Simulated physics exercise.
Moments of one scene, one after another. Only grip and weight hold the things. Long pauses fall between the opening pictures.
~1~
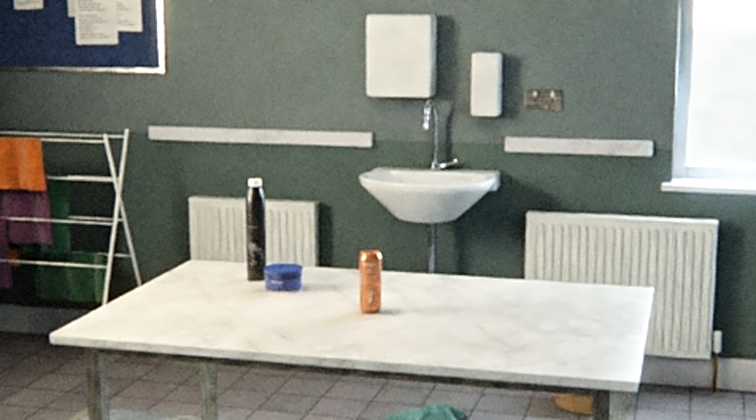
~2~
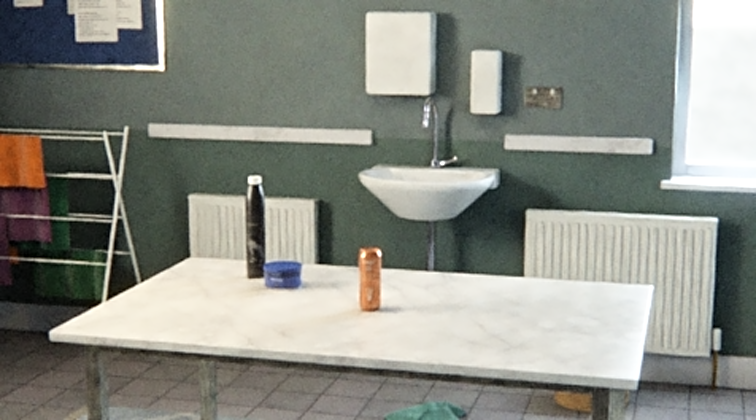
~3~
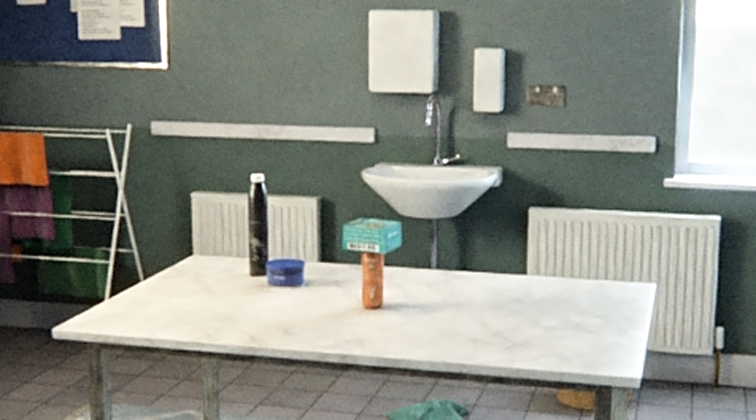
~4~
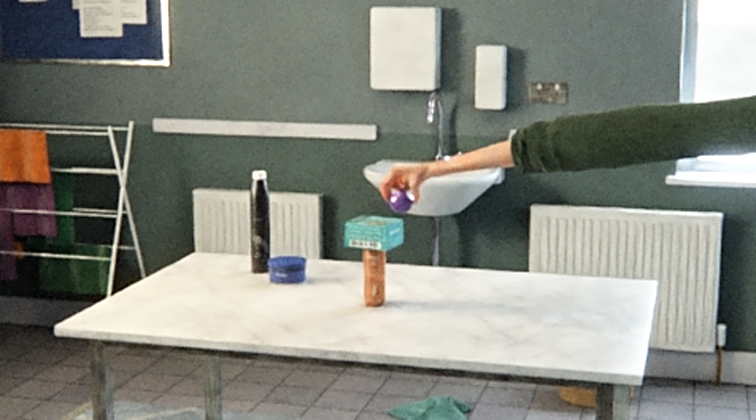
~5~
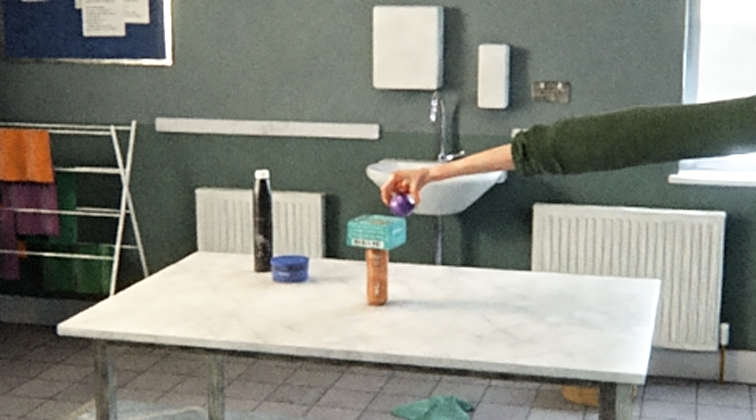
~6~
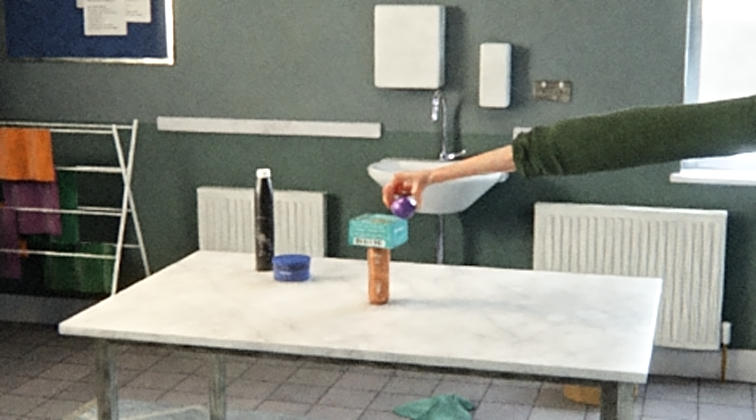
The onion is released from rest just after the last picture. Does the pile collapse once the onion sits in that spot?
The tower does not stay put.
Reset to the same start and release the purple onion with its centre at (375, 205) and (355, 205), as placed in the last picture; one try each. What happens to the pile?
Lab note - try 1: No collapse; try 2: Collapse.
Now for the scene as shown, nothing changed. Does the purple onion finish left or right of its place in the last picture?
Observed: The object is displaced in the rightward direction.
Then, 0.50 s past the last view, purple onion now fallen.
Then, 0.60 s past the last view, things are still on the move.
Finally, fallen, purple onion; the other 4 still in place. Final places as the last picture's camera would see them, purple onion near (431, 296). The pile comes apart.
